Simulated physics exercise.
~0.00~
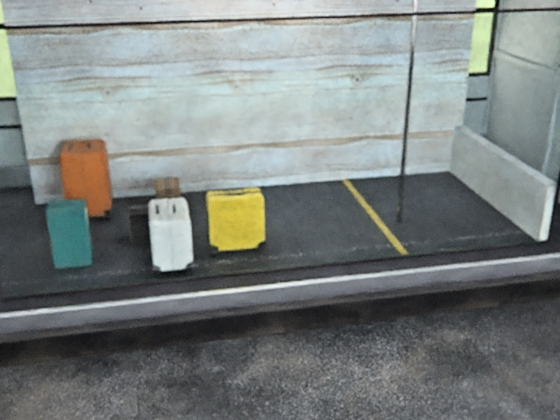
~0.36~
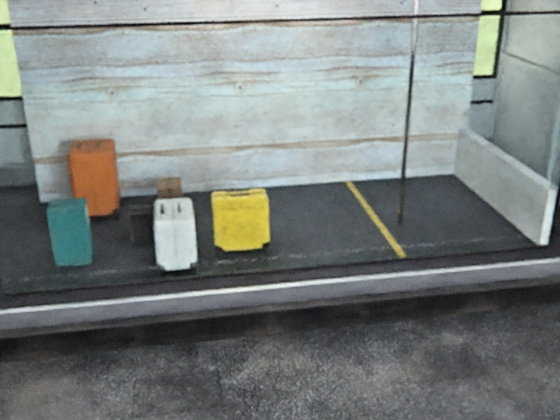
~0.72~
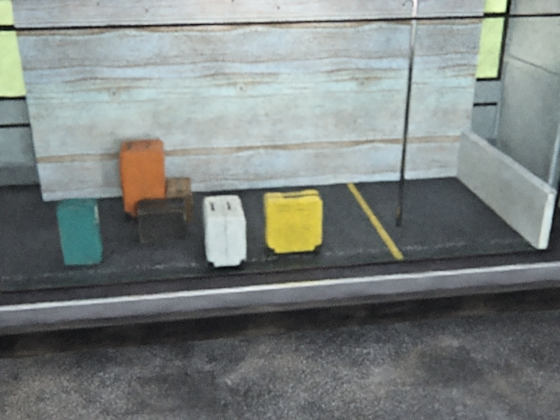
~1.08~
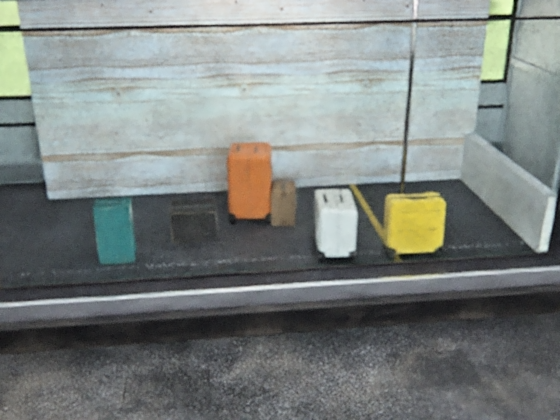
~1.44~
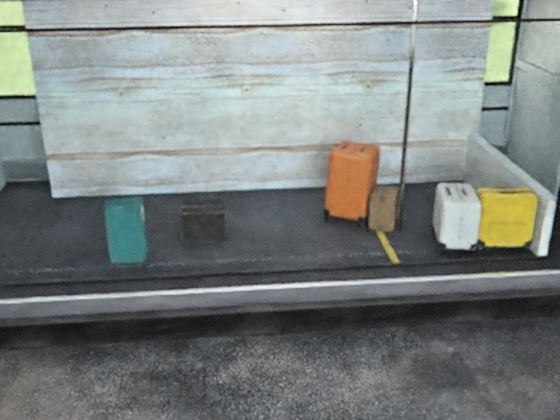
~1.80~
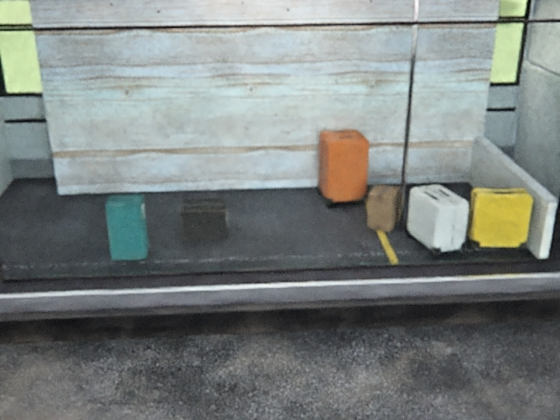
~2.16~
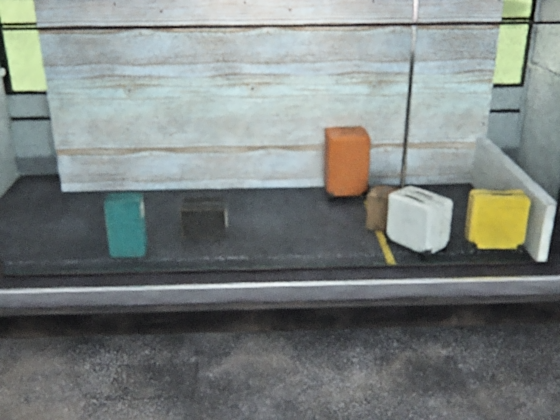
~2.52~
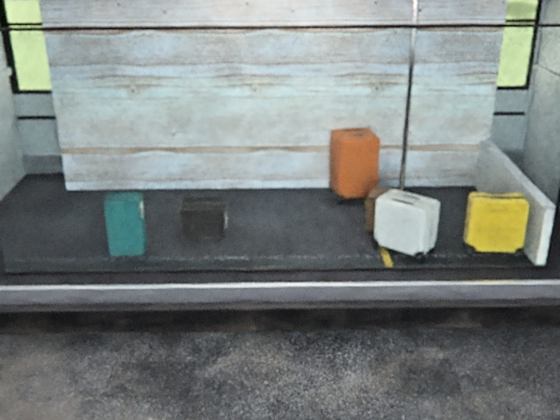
At first, orange, teal, white and yellow luggage stands at the left and middle of a dark floor, with a brown carton and a dark box partly hidden behind the white case. The pieces begin to slide right, slightly at first, then the white, yellow and orange cases and the carton travel much farther while the teal pack shifts only a little. The yellow case reaches the low right wall with the white one close beside it. The white case then turns and rolls back left. It ends partly covering the carton by the yellow line, with the orange case standing behind, near the pole.
